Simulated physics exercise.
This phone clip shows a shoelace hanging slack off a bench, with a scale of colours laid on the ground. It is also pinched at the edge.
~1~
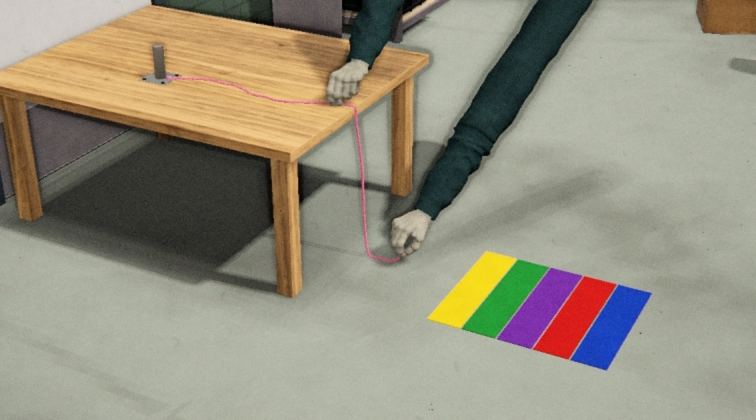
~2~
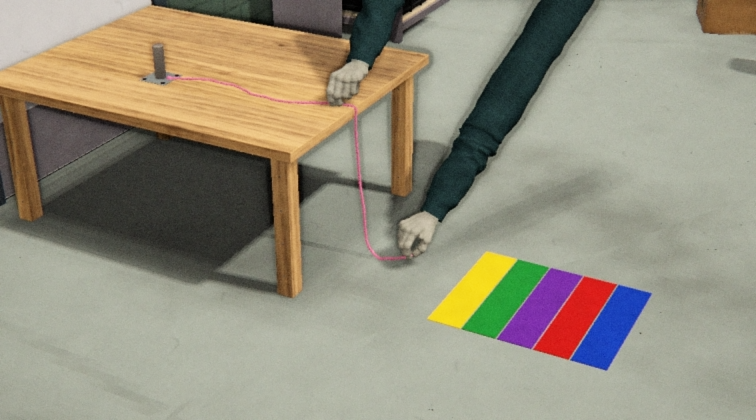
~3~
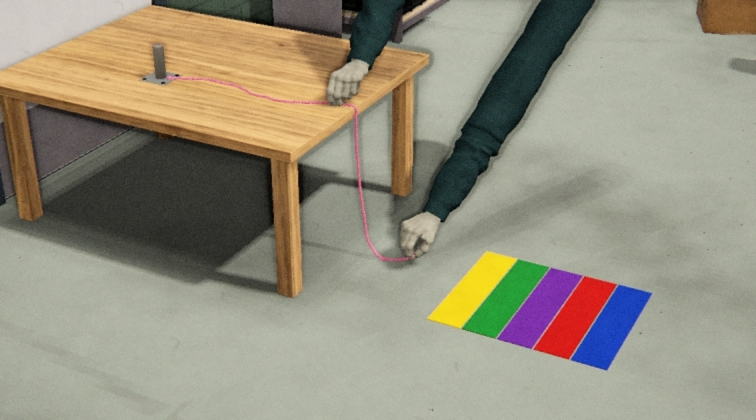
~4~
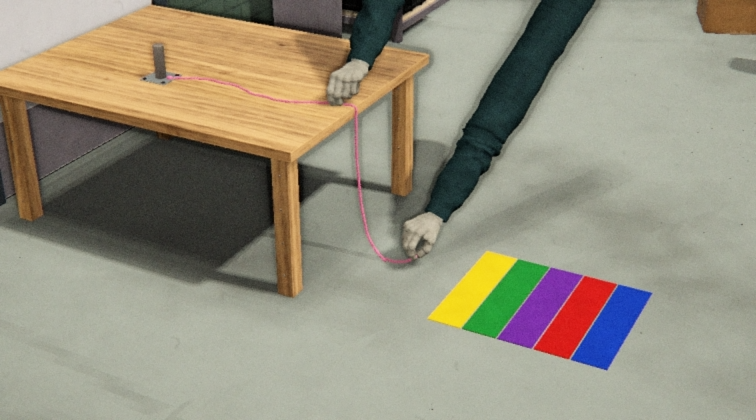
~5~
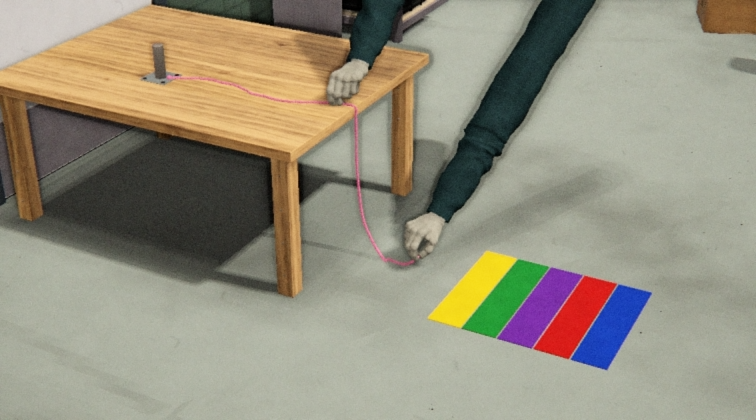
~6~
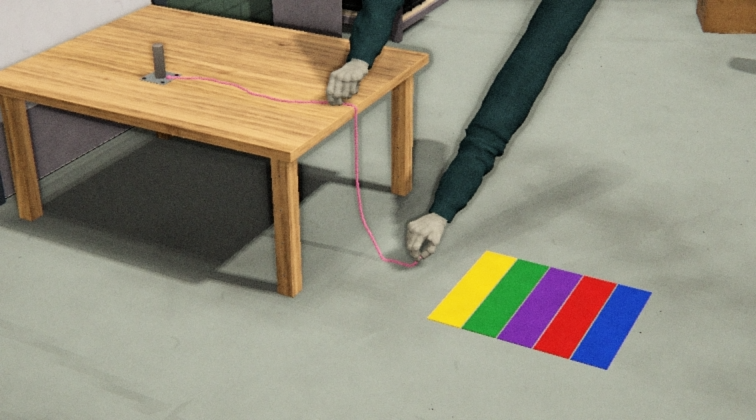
A hand holding the end of a slack pink shoelace shifts slightly to the right.
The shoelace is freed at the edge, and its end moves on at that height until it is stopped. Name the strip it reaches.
The green strip.
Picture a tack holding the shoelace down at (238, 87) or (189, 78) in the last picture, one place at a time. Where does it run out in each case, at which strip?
Try 1: Green; try 2: Green.
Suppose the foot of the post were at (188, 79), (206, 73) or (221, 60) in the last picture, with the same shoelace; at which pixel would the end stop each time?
First try about (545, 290), second about (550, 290), third about (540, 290).
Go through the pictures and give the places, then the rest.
In the first frame, end (405, 254); yellow (454, 310); green (489, 320); purple (524, 330); red (560, 340); blue (597, 350).
In the second frame, end (412, 256); shoelace through (196, 79) (247, 91) (307, 103) (356, 127) (361, 189) (370, 248).
In the third frame, end (414, 256).
In the fourth frame, end (416, 256); shoelace through (196, 79) (248, 91) (307, 103) (356, 127) (359, 189) (374, 248).
In the fifth frame, end (418, 257).
In the sixth frame, end (420, 257); shoelace through (196, 78) (247, 91) (307, 102) (356, 126) (358, 188) (377, 247).
Soon after, end near (447, 264); short of the strips.
After that, end near (487, 275); over yellow.
At the stop, end near (512, 281); over green. The green one.
